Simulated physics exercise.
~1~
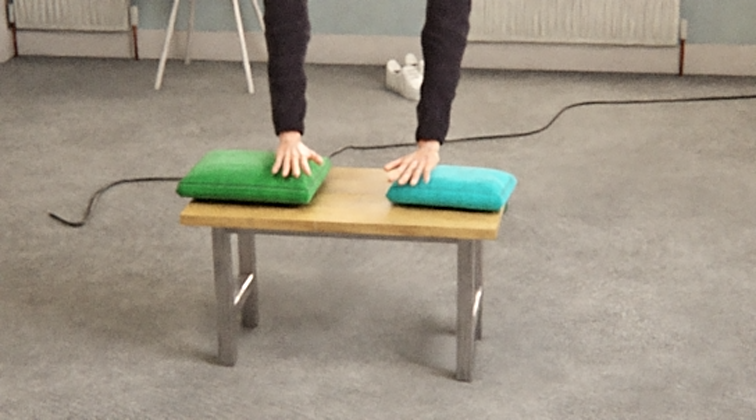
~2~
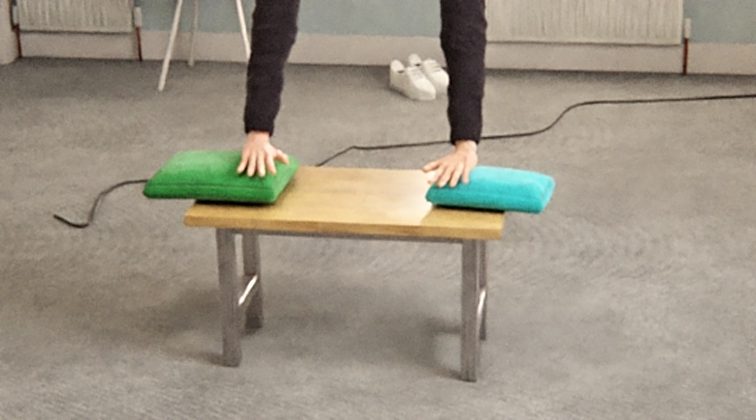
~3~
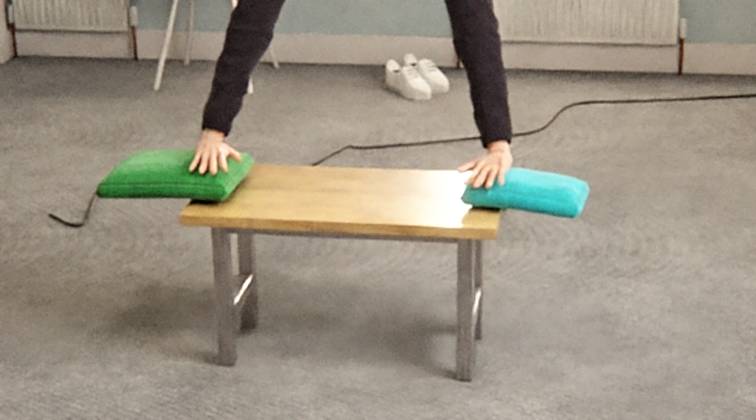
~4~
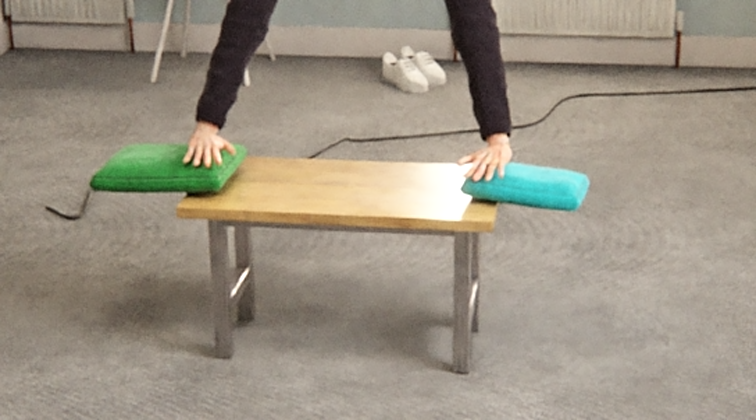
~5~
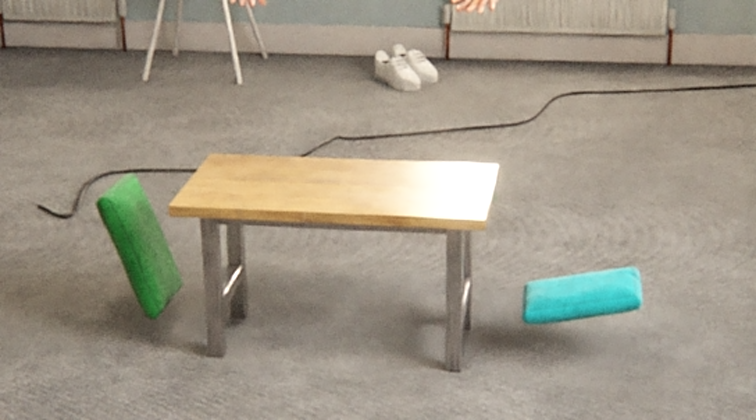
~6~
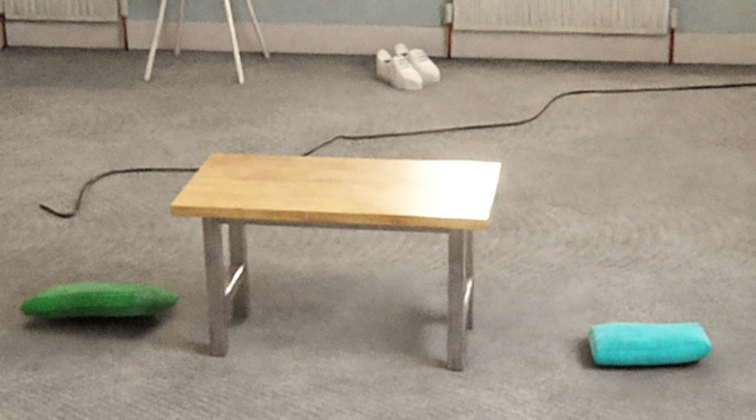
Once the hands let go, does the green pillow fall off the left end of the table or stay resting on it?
The green pillow falls off the left end and lands on the carpet. The turquoise bag drops off the right end too.
